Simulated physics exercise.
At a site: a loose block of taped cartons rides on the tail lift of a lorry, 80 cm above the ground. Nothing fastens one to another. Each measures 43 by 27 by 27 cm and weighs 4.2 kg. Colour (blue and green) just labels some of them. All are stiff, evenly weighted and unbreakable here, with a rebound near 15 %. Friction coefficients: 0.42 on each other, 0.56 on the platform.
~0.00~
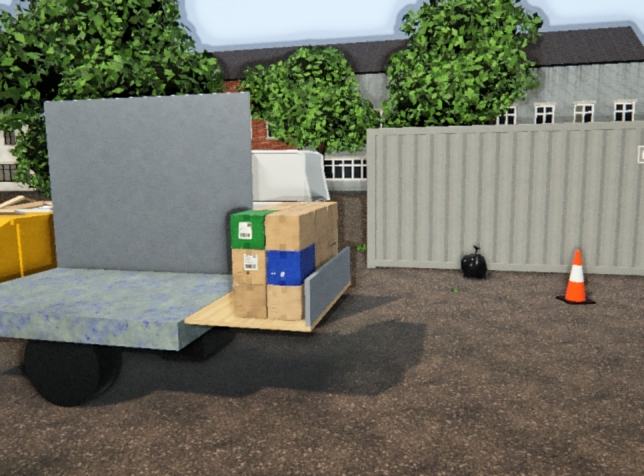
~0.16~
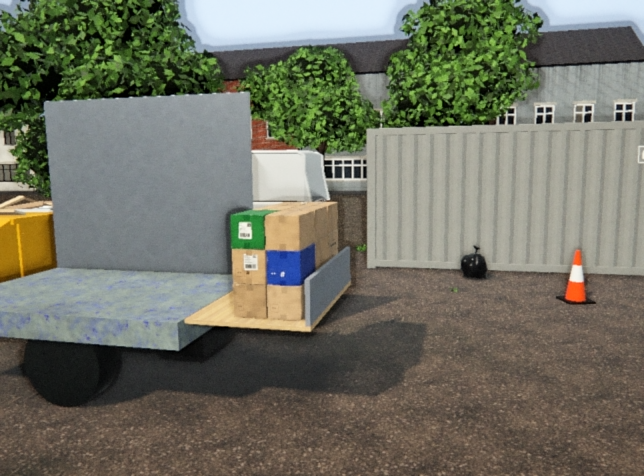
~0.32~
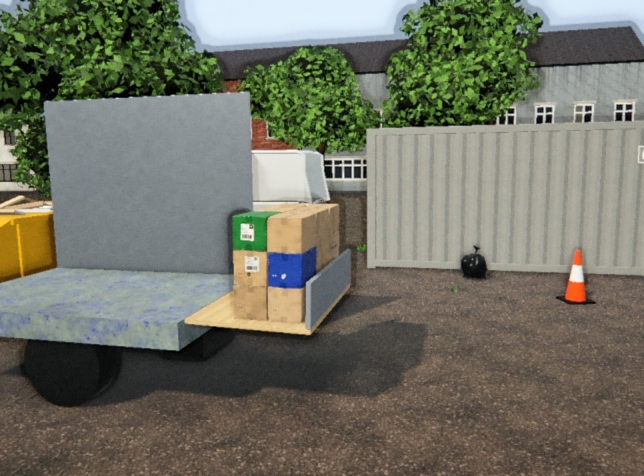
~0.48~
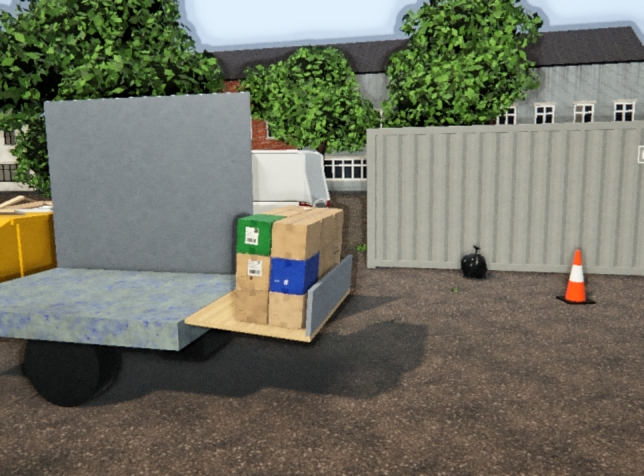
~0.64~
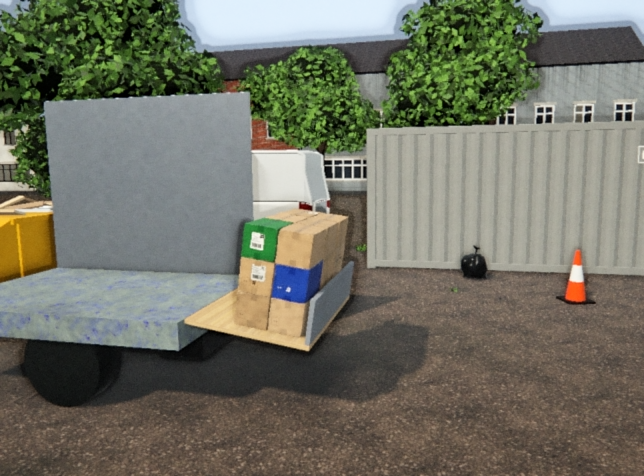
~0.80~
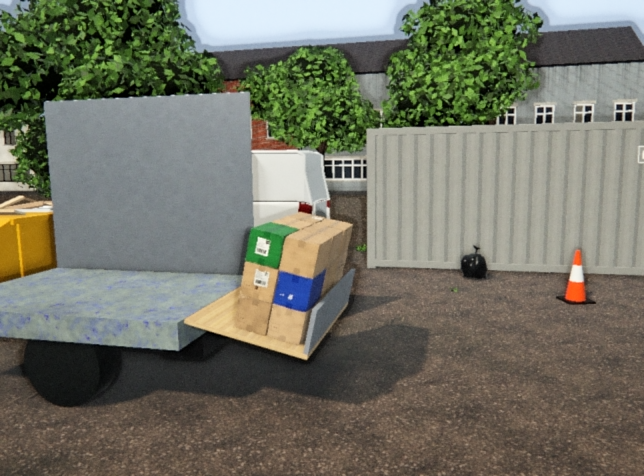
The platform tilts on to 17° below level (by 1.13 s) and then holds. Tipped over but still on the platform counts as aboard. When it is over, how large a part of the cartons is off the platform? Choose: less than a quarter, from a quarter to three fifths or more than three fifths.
The part is under a quarter.
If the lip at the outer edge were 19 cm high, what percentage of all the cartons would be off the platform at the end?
In that case 0 per cent.
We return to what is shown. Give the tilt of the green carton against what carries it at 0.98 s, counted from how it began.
Roughly 0°.
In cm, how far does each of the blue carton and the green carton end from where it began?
About: Blue 30, green 20.
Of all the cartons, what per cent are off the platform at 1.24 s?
At that moment 0 per cent.
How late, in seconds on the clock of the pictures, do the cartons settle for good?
Near 2.0 s.
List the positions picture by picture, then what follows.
In the first picture (we follow the side turned to the camera; leans and shifts are taken against what carries them), platform's outer corner (308, 329) slope 0°; blue carton (283, 269); green carton (247, 232); no piece has moved.
Platform's outer corner (308, 329) slope 0°; blue carton (283, 269), in the second picture.
Platform's outer corner (308, 332) slope 1°; blue carton (285, 271), in the third picture.
Platform's outer corner (308, 339) slope 4°; blue carton (287, 277), in the fourth picture.
Platform's outer corner (307, 348) slope 8°; blue carton (290, 284), in the fifth picture.
Platform's outer corner (305, 357) slope 13°; blue carton (293, 292); green carton (264, 249); no piece has moved, in the sixth picture.
Around 0.86 s, slope 14°; none of the 18 cartons off the platform.
Around 0.98 s, slope 16°; none of the 18 cartons off the platform.
Around 1.24 s, slope 17°; none of the 18 cartons off the platform.
Finally (2.2 s), slope 17°; none of the 18 cartons off the platform; blue carton unmoved; green carton unmoved. That is 0 per cent. Seen by the last camera, middles, blue carton near (303, 294), green carton near (279, 251).
